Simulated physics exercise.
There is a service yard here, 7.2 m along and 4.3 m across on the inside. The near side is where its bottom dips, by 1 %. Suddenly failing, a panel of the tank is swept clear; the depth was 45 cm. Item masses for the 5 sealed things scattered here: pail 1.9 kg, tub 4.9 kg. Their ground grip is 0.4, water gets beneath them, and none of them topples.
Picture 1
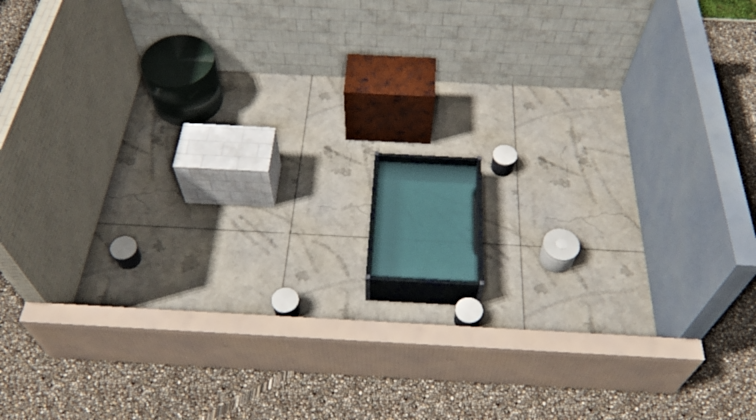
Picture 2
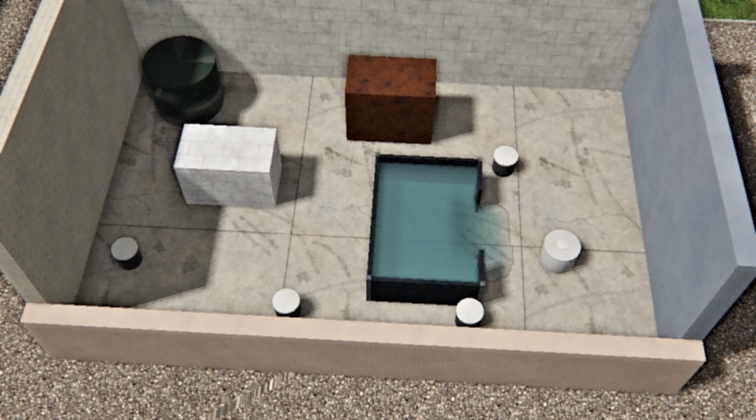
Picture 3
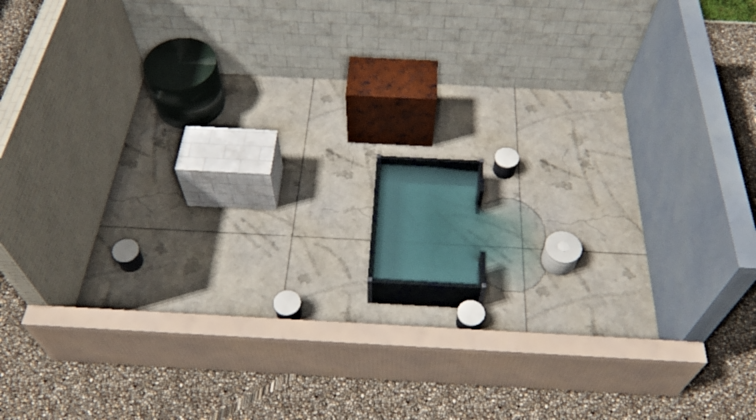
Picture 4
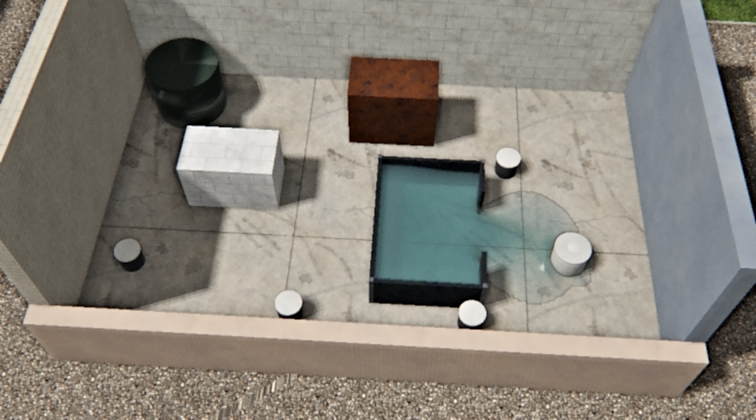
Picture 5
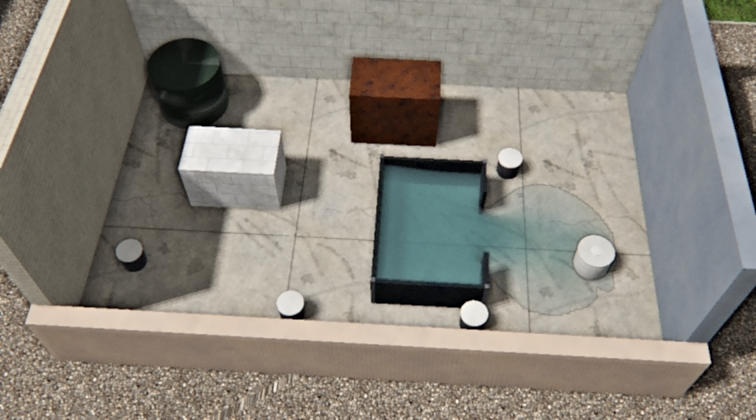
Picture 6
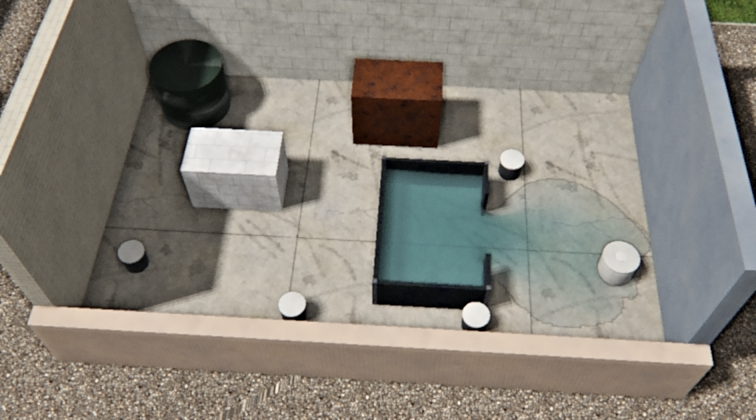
In a walled yard with a pale stone floor, a dark-framed tank of teal water stands among blocks and small round containers. An opening appears in the tank's right side and water fans out across the floor. It reaches the pale tub nearby, which slides right toward the blue-grey wall while the other objects stay put.
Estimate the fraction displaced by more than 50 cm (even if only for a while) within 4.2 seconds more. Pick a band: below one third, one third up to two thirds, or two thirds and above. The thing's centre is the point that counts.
The share is one third up to two thirds.
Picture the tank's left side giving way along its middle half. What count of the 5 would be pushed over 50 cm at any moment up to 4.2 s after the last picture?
2.
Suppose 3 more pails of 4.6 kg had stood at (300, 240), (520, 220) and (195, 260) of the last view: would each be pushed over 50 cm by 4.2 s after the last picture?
Result, in sequence: Below the mark / above the mark / below the mark.
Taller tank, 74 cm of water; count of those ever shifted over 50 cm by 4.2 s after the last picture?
So the tally would be 3.
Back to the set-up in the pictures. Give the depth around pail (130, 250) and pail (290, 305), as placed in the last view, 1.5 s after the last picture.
First about 0 cm, second about 0 cm.
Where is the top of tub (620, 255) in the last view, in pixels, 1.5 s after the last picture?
Near (647, 310).
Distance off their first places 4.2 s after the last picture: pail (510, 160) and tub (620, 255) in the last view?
The first is off by 0 cm, the second by 300 cm.
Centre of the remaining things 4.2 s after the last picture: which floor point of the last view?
It works out to somewhere near (302, 273) on the floor.
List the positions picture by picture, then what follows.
In the first frame, a tub at (561, 244) rests on the ground; a pail at (505, 154) rests on the ground; 2.3 m2 under water; 0 of 5 have shifted.
In the second frame, a tub at (562, 245), on the bottom; a pail at (506, 155) rests on the ground; 2.7 m2 under water; 0 of 5 have shifted.
In the third frame, a tub at (564, 247) rests on the ground; a pail at (507, 157), on the bottom; 3.3 m2 under water; 0 of 5 have shifted.
In the fourth frame, a tub at (573, 248), on the bottom, 10 cm from its start; a pail at (509, 157), on the bottom; water covers 3.8 m2; 1 of 5 have shifted.
In the fifth frame, a tub at (596, 251) rests on the ground, 36 cm from its start; a pail at (510, 157) rests on the ground; water covers 4.6 m2; 1 of 5 have shifted.
In the sixth frame, a tub at (621, 257), on the bottom, 64 cm from its start; a pail at (512, 159) rests on the ground; water covers 5.4 m2; 1 of 5 have shifted.
Then, 0.4 s after the last picture 1 of 5 are over 50 cm from their spots; 1 afloat.
Then, 1.5 s after the last picture 1 of 5 are over 50 cm from their spots; 1 afloat.
Then, 2.8 s after the last picture 2 of 5 are over 50 cm from their spots; 2 afloat.
Then, 4.2 s after the last picture 3 of 5 are over 50 cm from their spots, and 3 have been at some point; 2 afloat.
